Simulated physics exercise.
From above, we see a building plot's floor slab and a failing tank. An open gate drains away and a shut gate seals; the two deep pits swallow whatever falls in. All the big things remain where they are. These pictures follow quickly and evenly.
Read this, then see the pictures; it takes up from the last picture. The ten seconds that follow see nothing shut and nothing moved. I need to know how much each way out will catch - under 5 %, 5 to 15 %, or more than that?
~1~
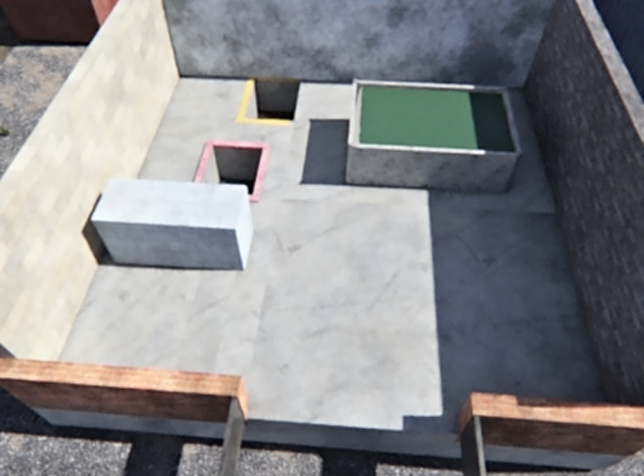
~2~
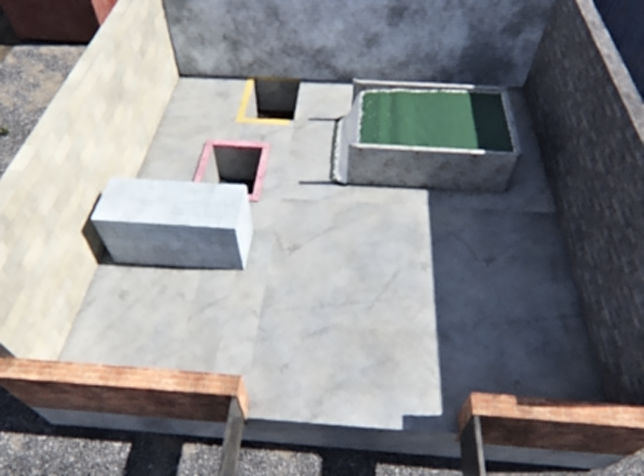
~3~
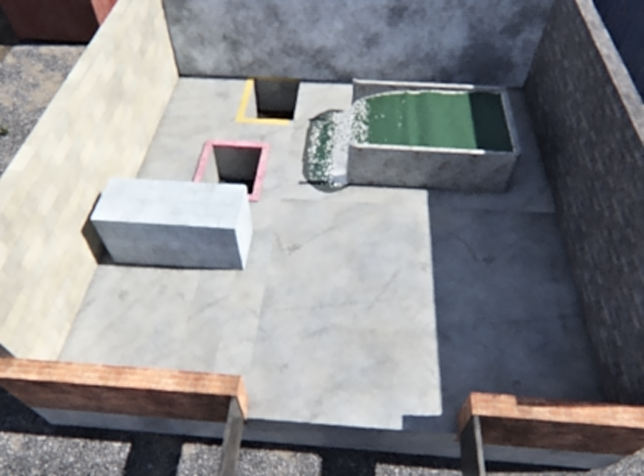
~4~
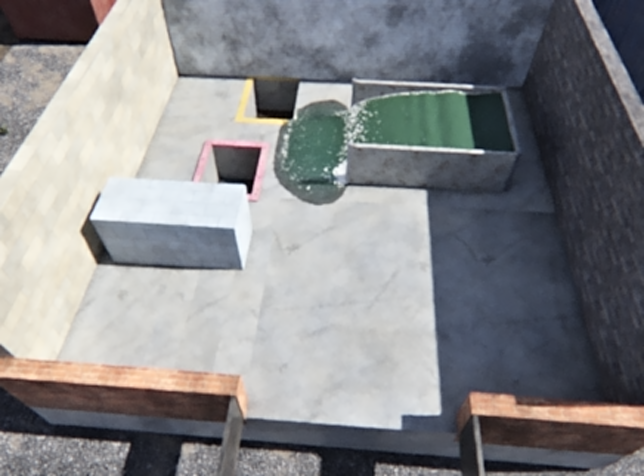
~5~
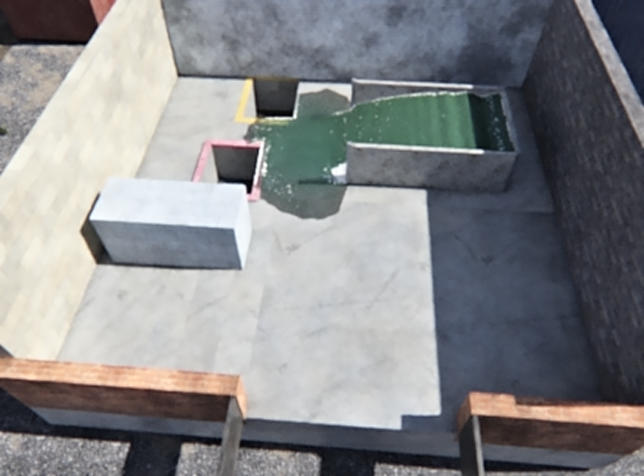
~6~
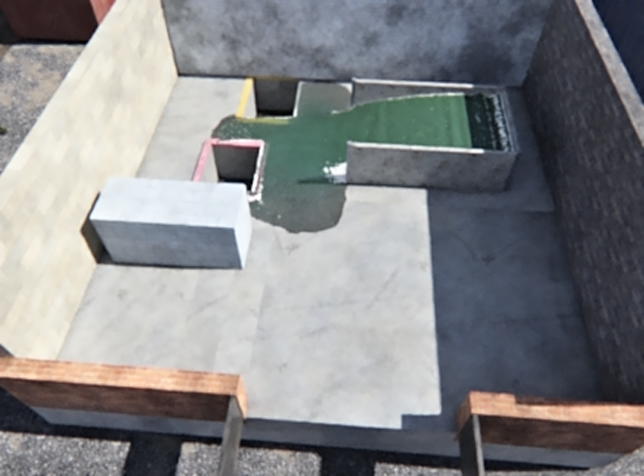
The gate is nearly idle - draining beneath five per cent; the yellow pit is busy - draining past fifteen per cent; the pink pit is busy - draining past fifteen per cent.
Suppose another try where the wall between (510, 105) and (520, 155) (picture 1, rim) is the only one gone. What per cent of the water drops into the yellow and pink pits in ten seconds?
Parts in a hundred: Yellow 25, pink 0.
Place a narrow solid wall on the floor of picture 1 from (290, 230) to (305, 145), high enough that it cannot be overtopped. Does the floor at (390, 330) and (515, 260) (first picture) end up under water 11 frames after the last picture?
In turn, the first is submerged and the second spared.
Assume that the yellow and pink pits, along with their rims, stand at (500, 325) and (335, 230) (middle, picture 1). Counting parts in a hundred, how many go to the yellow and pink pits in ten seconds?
Roughly, in per cent: Yellow 2, pink 10.
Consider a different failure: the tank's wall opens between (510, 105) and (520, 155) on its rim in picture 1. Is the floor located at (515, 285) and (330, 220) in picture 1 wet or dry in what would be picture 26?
Well, the first place ends up drenched, and the second one left untouched.
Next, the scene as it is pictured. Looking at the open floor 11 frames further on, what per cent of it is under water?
Close to 25 %.
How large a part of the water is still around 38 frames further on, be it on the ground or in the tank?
About 34 %.
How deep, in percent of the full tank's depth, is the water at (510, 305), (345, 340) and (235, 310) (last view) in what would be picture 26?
First 0, next 0, last 2 in a hundred.
A moment on, water covers 20 % of the floor; the gate 0 %, the yellow pit 6 %, the pink pit 8 %.
Next, water covers 25 % of the floor; the gate 0 %, the yellow pit 13 %, the pink pit 18 %.
Then, water covers 30 % of the floor; the gate 0 %, the yellow pit 22 %, the pink pit 27 %.
Later, water covers 40 % of the floor; the gate 0 %, the yellow pit 32 %, the pink pit 34 %.
In the end, water covers 50 % of the floor; the gate 1 %, the yellow pit 39 %, the pink pit 35 %.
